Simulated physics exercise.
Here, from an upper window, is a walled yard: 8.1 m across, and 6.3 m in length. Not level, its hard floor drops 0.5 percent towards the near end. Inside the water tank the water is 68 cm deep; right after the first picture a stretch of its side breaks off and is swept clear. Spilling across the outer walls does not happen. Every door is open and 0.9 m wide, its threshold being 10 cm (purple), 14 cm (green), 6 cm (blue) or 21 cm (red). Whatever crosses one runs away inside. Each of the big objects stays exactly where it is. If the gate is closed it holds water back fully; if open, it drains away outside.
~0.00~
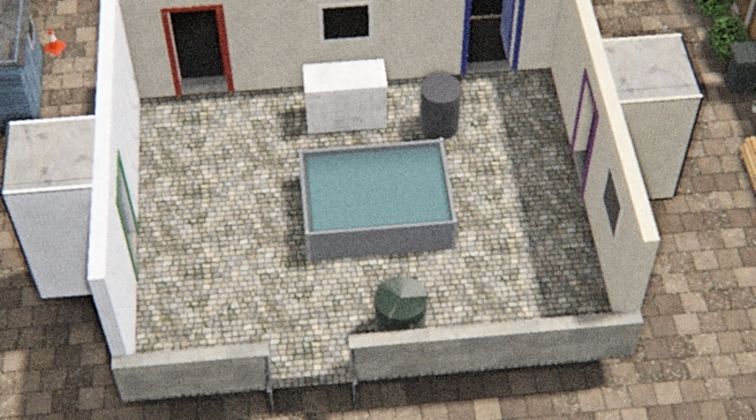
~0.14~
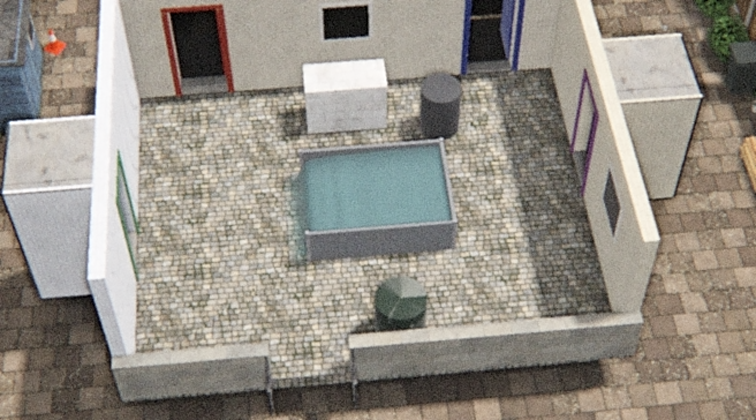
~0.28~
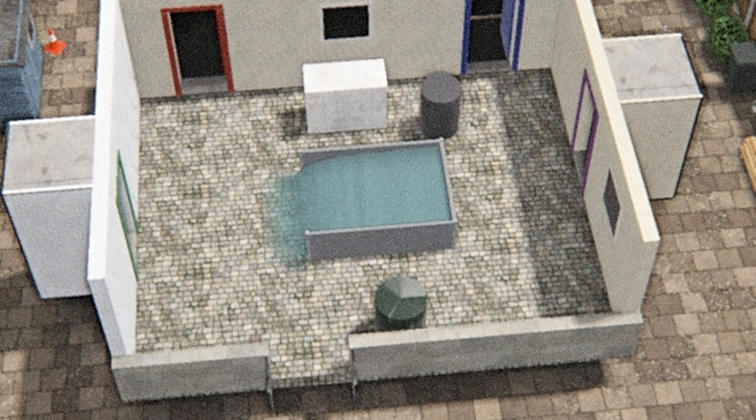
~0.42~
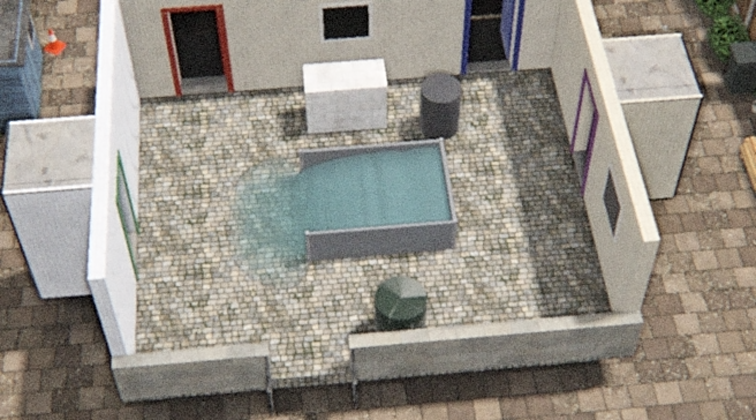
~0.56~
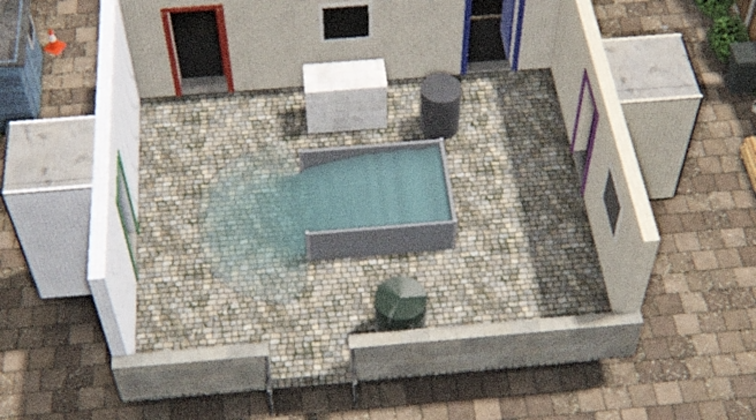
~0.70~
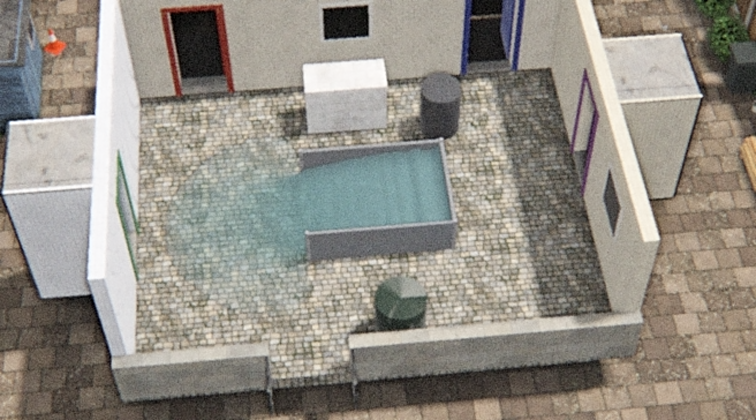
A walled yard held a grey tank of still water until its left side broke away, and the water poured out through the gap and spread leftward across the stone paving in a widening, thinning sheet.
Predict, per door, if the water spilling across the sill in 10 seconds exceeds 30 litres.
At the end, purple door: Under the set amount. Green door: Past the set amount. Blue door: Under the set amount. Red door: Under the set amount.
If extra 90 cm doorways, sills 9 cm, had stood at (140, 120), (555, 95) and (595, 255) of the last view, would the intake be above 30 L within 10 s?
More, less, less.
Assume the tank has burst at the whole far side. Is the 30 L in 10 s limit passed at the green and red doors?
For green, too little; for red, too little.
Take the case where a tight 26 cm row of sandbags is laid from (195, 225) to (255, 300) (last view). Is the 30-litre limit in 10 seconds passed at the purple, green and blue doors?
With that change: Purple stays within, green stays within, blue stays within.
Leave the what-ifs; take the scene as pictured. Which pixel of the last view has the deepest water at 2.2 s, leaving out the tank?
Roughly pixel (136, 378).
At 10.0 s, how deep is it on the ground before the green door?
Around 6.5 cm deep.
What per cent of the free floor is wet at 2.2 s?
Around 35 per cent.
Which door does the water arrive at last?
Last: Purple.
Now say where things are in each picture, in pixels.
In the first picture, the water tank at (376, 188) is whole and still, 68 cm deep.
In the second picture, the front is at (306, 263), 1.0 m from the gap at (307, 209); 0.5 m2 of floor is under water; 68 cm left at the back of the water tank.
In the third picture, water pours out at (307, 210) and has run 1.2 m, to (282, 267); typically 12 cm deep outside, 68 cm at the water tank's back.
In the fourth picture, the front is at (255, 275), 1.5 m from the gap at (307, 211); 3.0 m2 of floor is under water; 68 cm left at the back of the water tank.
In the fifth picture, water pours out at (307, 212) and has run 2.0 m, to (206, 257); typically 8 cm deep outside, 68 cm at the water tank's back.
In the sixth picture, water pours out at (307, 212) and has run 2.5 m, to (172, 249); typically 6 cm deep outside, 62 cm at the water tank's back.
After 1.4 s water covers 30 % of the floor and is deepest (34 cm) near (138, 246); purple door not reached, green door 29 cm at the sill, 37 L in, blue door not reached, red door not reached.
After 2.2 s water covers 35 % of the floor and is deepest (42 cm) near (136, 378); purple door not reached, green door 34 cm at the sill, 128 L in, blue door not reached, red door 4 cm at the sill, 0 L in.
After 3.5 s water covers 40 % of the floor and is deepest (32 cm) near (136, 369); purple door not reached, green door 24 cm at the sill, 239 L in, blue door not reached, red door 19 cm at the sill, 0 L in.
After 6.0 s water covers 70 % of the floor and is deepest (16 cm) near (300, 113); purple door not reached, green door 12 cm at the sill, 265 L in, blue door 3 cm at the sill, 0 L in, red door 11 cm at the sill, 1 L in.
After 10.0 s water covers 95 % of the floor and is deepest (12 cm) near (364, 358); purple door 4 cm at the sill, 0 L in, green door 6 cm at the sill, 265 L in, blue door 3 cm at the sill, 0 L in, red door 6 cm at the sill, 1 L in.
